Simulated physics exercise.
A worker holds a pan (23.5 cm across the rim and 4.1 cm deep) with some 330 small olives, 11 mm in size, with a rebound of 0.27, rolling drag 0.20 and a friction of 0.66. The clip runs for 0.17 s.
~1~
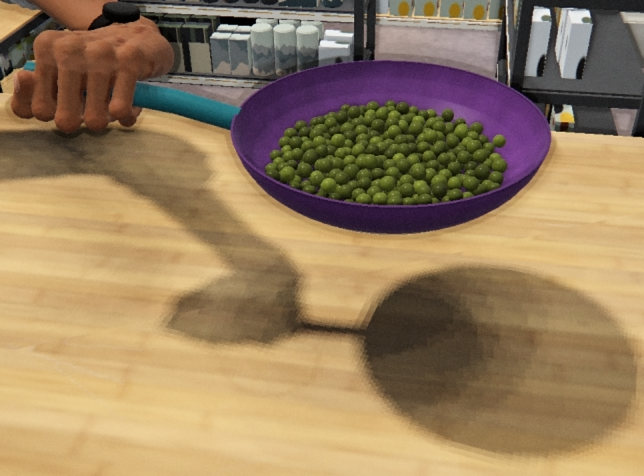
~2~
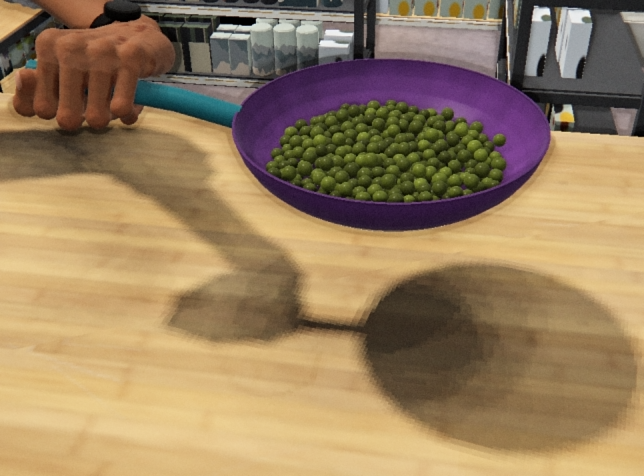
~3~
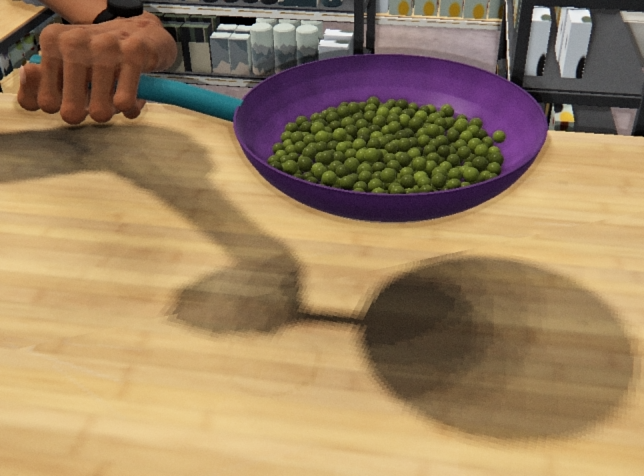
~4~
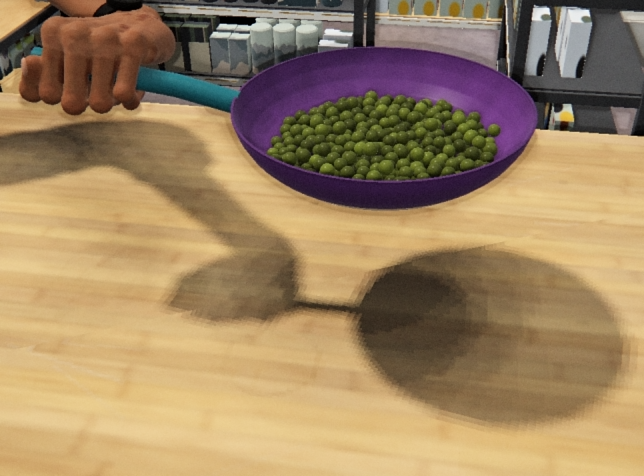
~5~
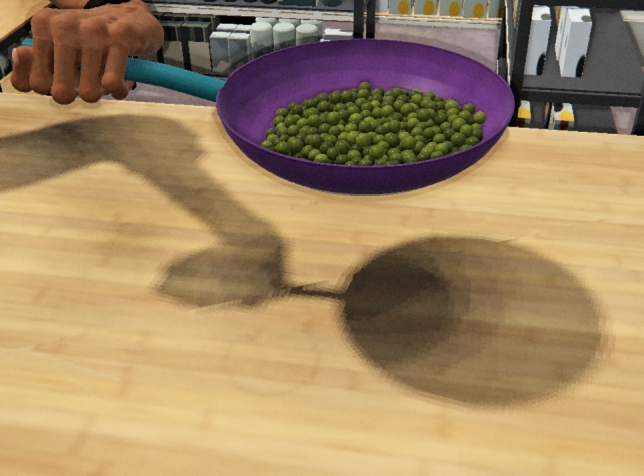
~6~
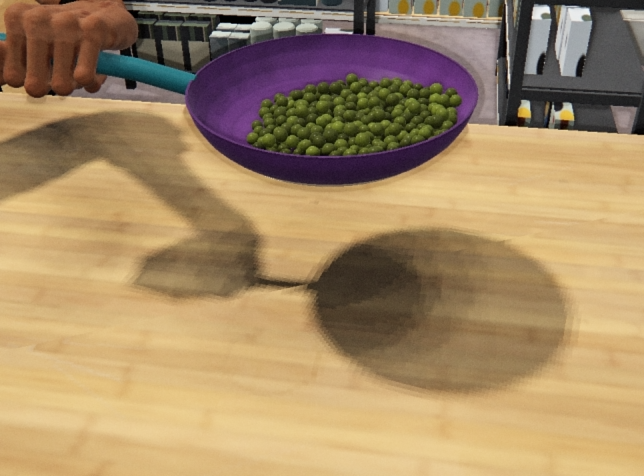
A hand moves a purple pan of small green olives slightly back, then left.
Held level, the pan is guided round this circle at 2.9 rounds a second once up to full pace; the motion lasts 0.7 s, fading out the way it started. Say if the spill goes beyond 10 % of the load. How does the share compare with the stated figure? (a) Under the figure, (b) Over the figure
Over the figure.
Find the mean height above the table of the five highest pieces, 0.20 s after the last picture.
Roughly 24 cm.
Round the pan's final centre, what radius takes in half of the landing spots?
26 cm, roughly.
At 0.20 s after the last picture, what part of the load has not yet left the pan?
Share remaining: Approx. 90 %.
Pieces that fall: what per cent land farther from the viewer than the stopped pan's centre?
I'd say around 30 per cent of it.
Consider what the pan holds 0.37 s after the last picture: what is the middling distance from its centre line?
Around 8.0 cm.
Then, 0.20 s after the last picture, pan 90 %, in the air 10 %; middle of the pieces not yet landed near (248, 142).
Then, 0.37 s after the last picture, pan 65 %, in the air 30 %; middle of the pieces not yet landed near (340, 183).
Then, 0.52 s after the last picture, fallen in front of where it stops 20 %, fallen left of where it stops 5 %, fallen right of where it stops 10 %, pan 55 %, in the air 10 %; middle of the pieces not yet landed near (356, 147).
Then, 0.67 s after the last picture, fallen in front of where it stops 20 %, fallen left of where it stops 5 %, fallen behind where it stops 5 %, fallen right of where it stops 15 %, pan 55 %; middle of the pieces not yet landed near (295, 136).
In the end, fallen in front of where it stops 20 %, fallen left of where it stops 5 %, fallen behind where it stops 5 %, fallen right of where it stops 15 %, pan 55 %.
